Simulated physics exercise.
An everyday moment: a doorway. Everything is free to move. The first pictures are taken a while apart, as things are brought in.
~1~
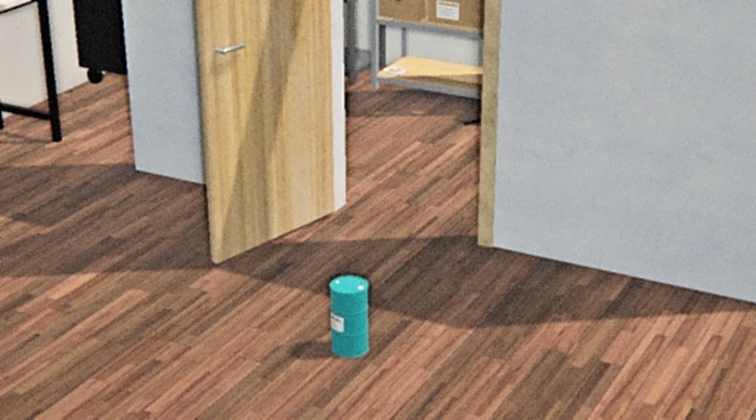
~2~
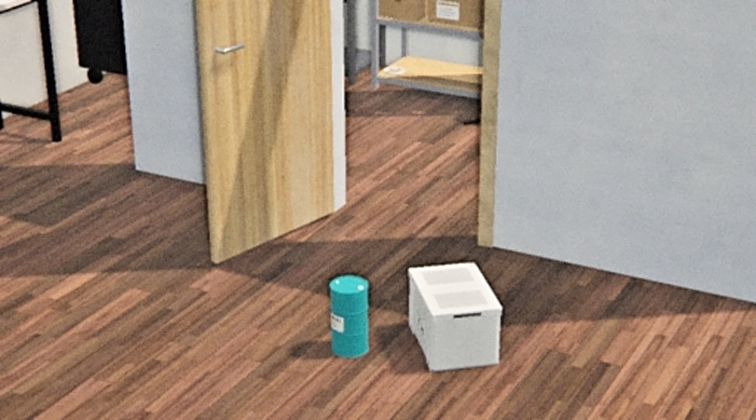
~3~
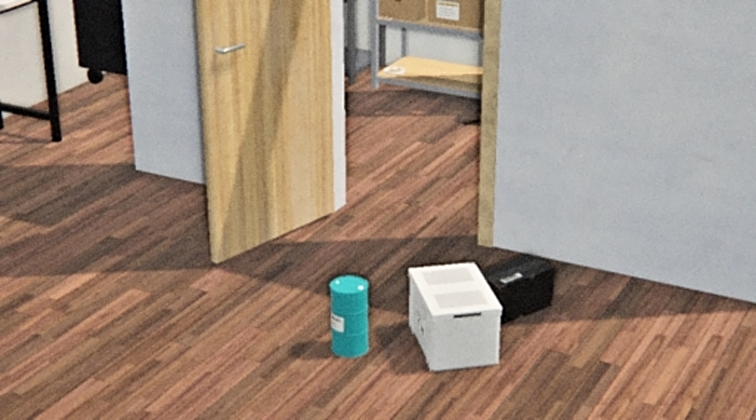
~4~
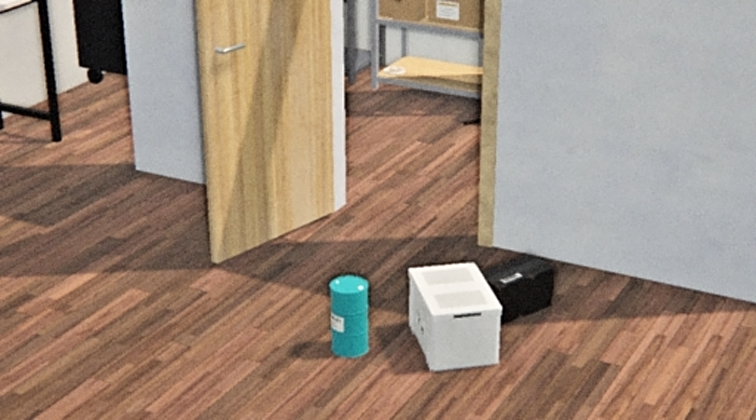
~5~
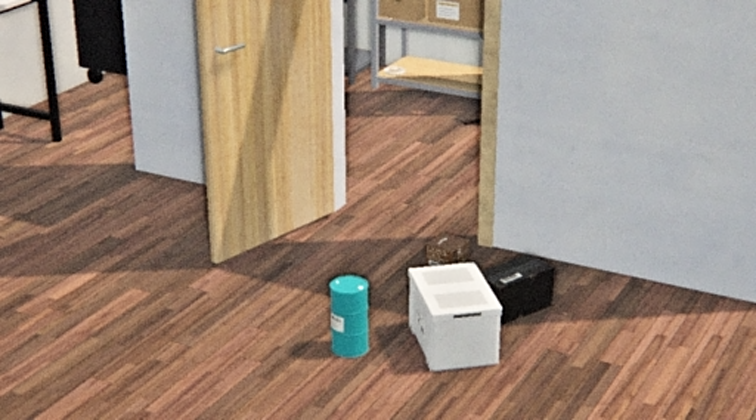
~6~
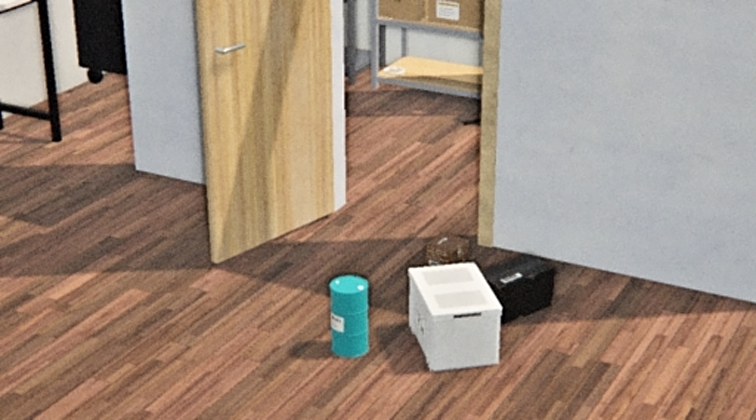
In a room with a wood floor and a wide-open door, a turquoise canister stood alone, then a white tote, a black box and a brown box appeared beside it in turn, everything otherwise still.
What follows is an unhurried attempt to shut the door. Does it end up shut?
Here the door shuts.
Then, 0.90 s past the last view, open by 59°.
Then, 1.50 s past the last view, open by 12°; brown box displaced about its own width near (479, 246).
Finally, open by 0°; moved from the start, brown box; the other 3 still in place. Final places as the last picture's camera would see them, brown box near (488, 250).
